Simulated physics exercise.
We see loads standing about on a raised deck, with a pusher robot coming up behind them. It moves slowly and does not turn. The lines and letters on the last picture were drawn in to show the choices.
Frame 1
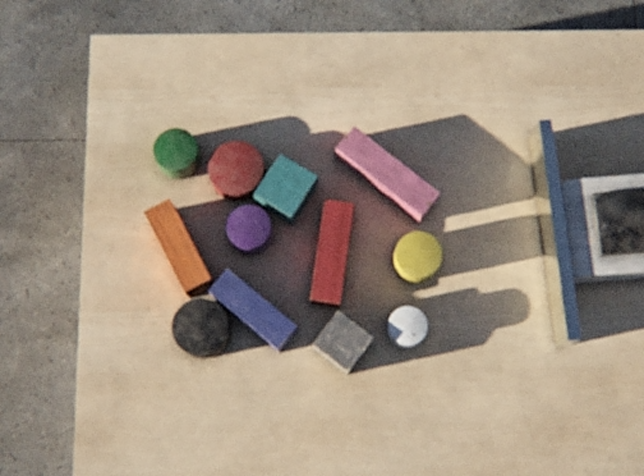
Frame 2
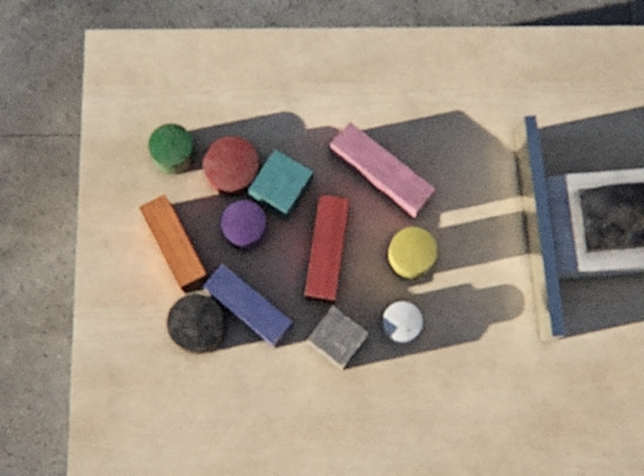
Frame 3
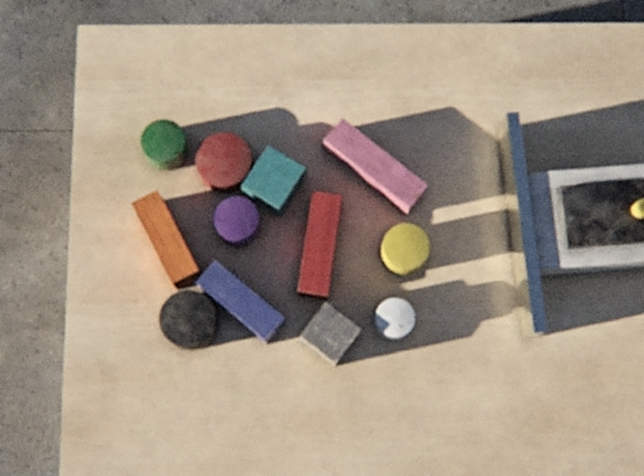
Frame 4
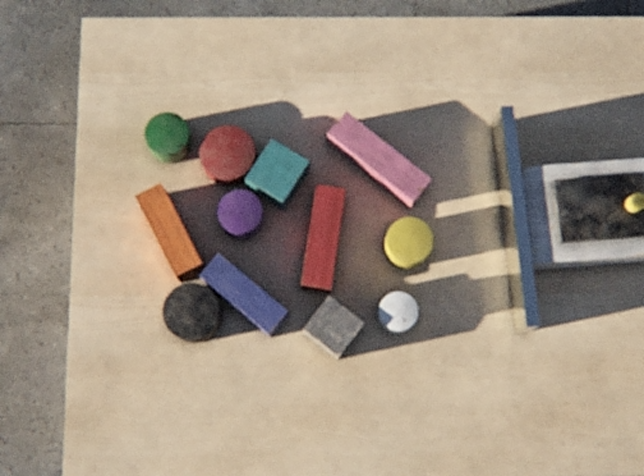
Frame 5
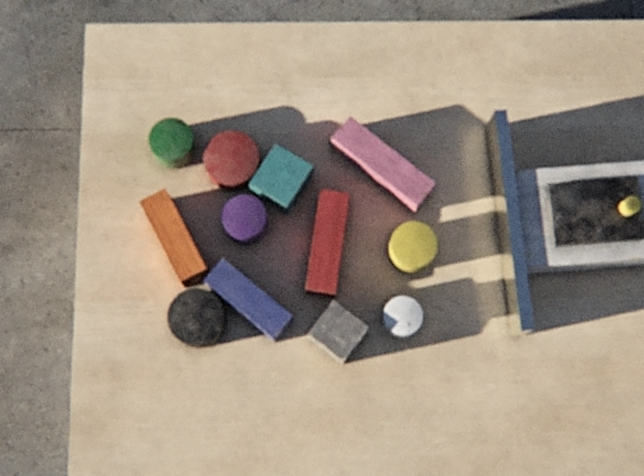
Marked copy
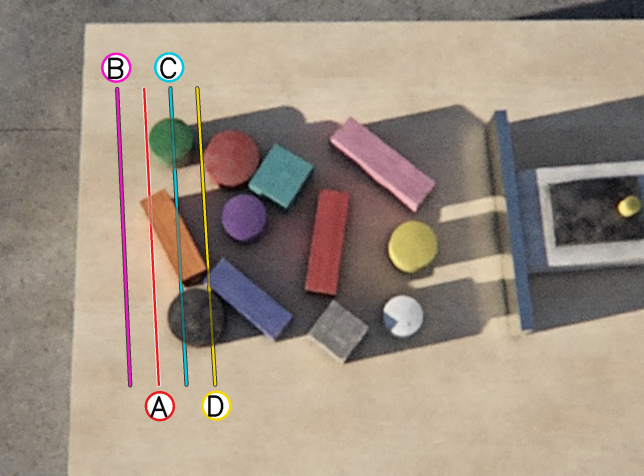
A pusher robot with a wide blue blade creeps left across a pale raised deck above grey floor, seen from overhead. Ahead of it, loads stand in a loose cluster: green, red and purple canisters and a turquoise crate among orange, blue, red and pink bars, with black, yellow and white canisters and a grey crate. The blade closes the gap slightly without turning, the loads stay still, and the camera drifts slightly.
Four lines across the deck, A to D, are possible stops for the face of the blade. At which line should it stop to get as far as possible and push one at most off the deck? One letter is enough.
No second one falls up to D.
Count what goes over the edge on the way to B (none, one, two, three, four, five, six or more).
By then, six or more.
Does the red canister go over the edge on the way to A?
No.
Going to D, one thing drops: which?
The orange stick.
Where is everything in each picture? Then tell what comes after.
In the first frame, blue bar (254, 311); purple canister (250, 231); turquoise crate (286, 190).
In the second frame, robot (619, 217); pink bar (382, 170).
In the third frame, robot (600, 214); green canister (165, 145).
In the fourth frame, robot (594, 208); white canister (397, 313).
In the fifth frame, robot (588, 212); grey crate (338, 333); red canister (232, 161); red stick (328, 243).
On the marked copy, A at (151, 233); B at (123, 233); C at (178, 233); D at (206, 232).
Following D. Soon after the start, robot (477, 213); pink bar (349, 156); white canister (383, 318).
Later, robot (366, 214); orange stick (152, 244); green canister (160, 136).
In the end, robot (281, 214); orange stick over the edge; green canister (99, 148); one fallen.
As for the rest, A drops four; B drops seven; C drops two.
